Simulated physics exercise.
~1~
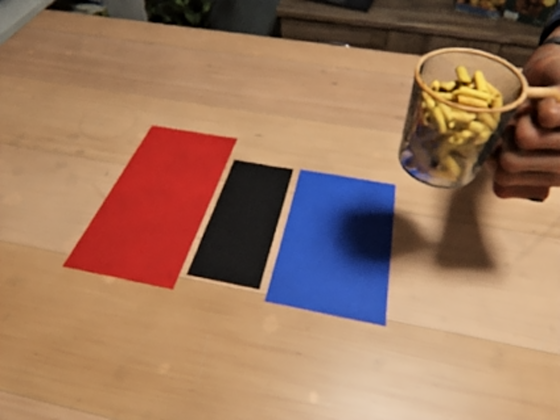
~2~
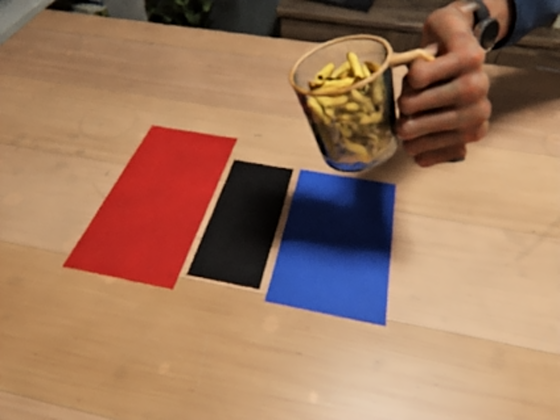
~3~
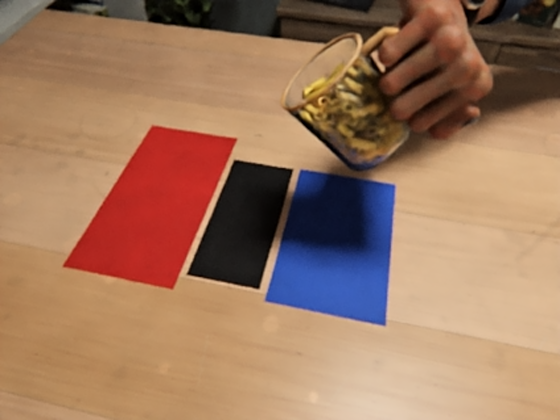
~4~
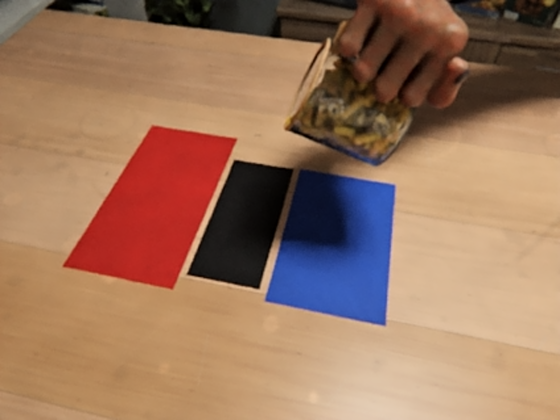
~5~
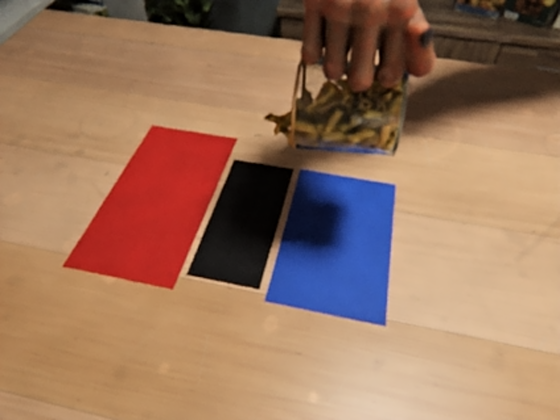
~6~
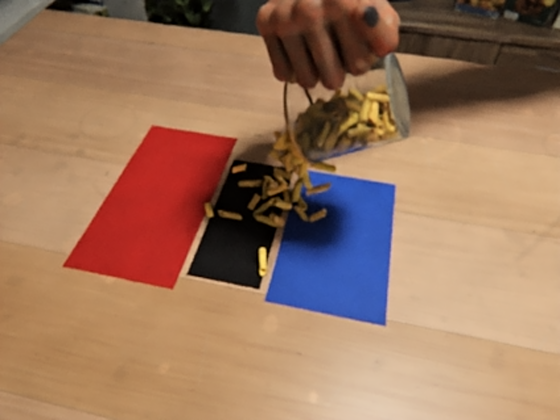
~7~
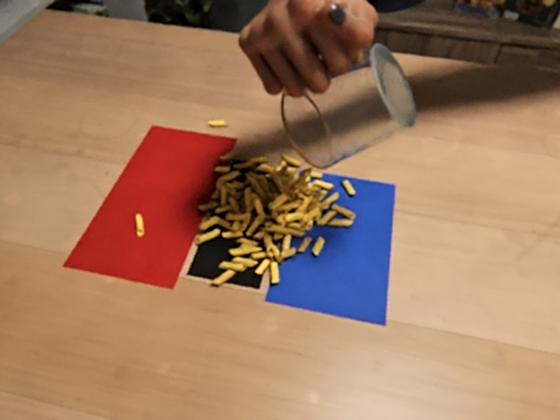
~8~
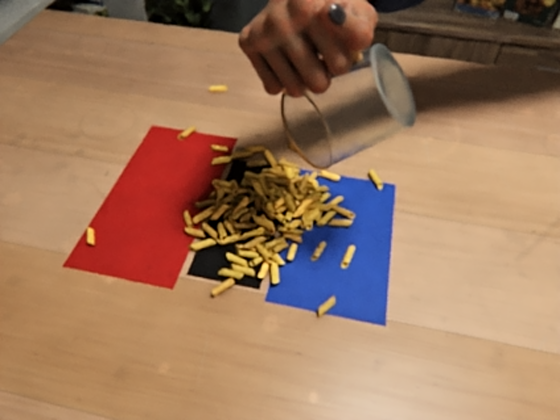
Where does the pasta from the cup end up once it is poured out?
Most of it lies on the black mat, with a good share on the blue mat. Only a few pieces end up on the red mat or on the bare table.
